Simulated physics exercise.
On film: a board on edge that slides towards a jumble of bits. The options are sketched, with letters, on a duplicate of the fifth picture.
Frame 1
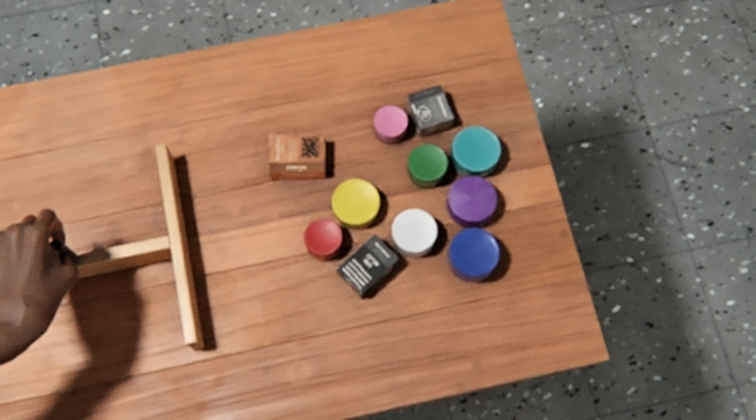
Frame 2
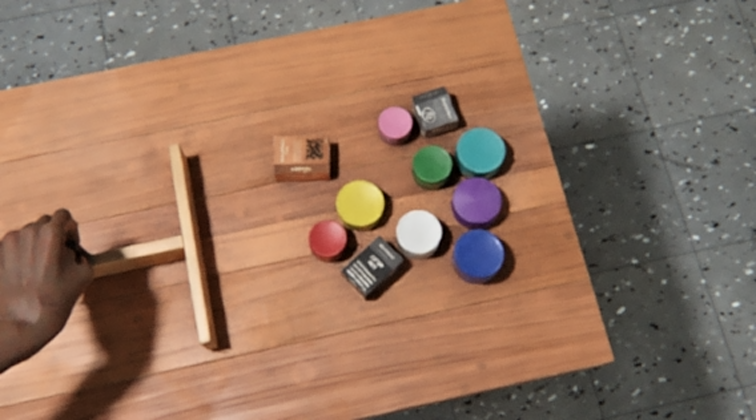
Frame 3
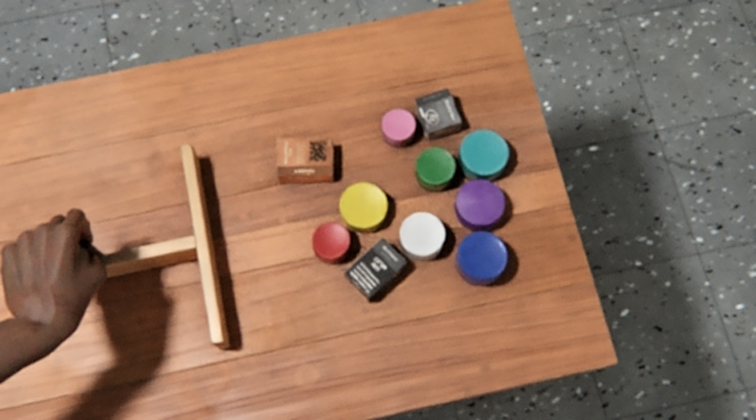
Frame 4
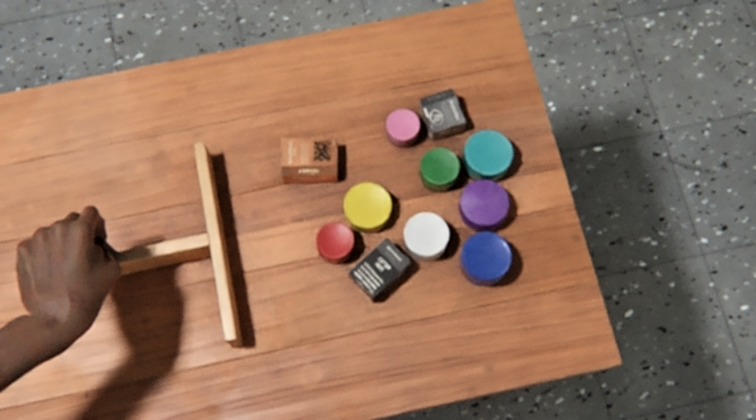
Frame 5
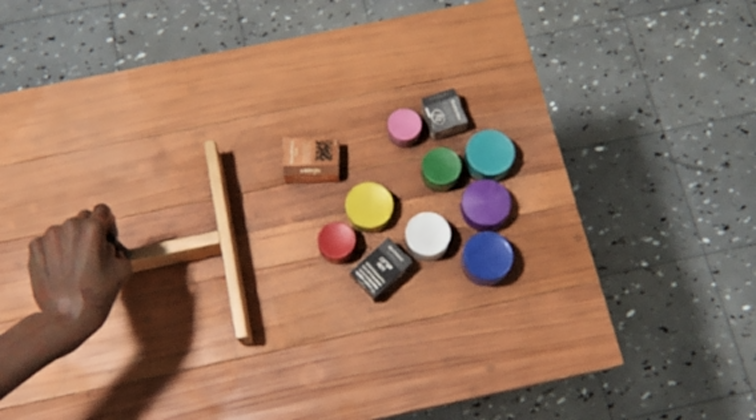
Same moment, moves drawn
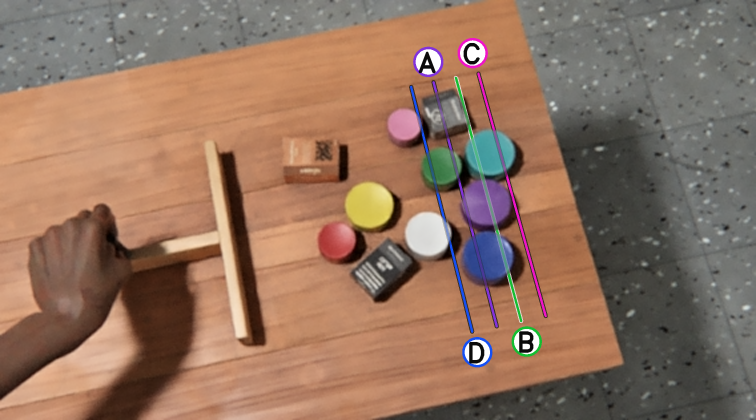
A hand gripping a wooden T-shaped tool slid its long board slowly to the right across a wooden table, moving closer to a cluster of colorful round tubs and small boxes that stayed put.
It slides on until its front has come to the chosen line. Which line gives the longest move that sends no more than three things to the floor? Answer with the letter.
Up to line B.
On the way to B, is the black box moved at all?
By then, yes.
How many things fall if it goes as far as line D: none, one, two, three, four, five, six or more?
In all, none.
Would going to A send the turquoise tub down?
No.
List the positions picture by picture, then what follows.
In the first picture, blue jar (473, 255); grey box (430, 112); black box (368, 267).
In the second picture, board (189, 240); purple tin (476, 204).
In the third picture, board (202, 240); yellow tub (363, 208).
In the fourth picture, board (214, 238); orange box (310, 160).
In the fifth picture, board (225, 235); pink tub (404, 129); red jar (337, 243); blue jar (487, 259).
On the marked copy, A at (464, 199); B at (487, 194); C at (510, 189); D at (440, 204).
With B. Early on, board (320, 216); orange box (340, 149); red jar (350, 241).
Further on, board (414, 197); turquoise tub (512, 146); grey box (498, 96).
At the end, board (486, 182); turquoise tub over the edge; purple tin over the edge; two fallen.
As for the rest, A is within the limit but short; C drops five; D is within the limit but short.
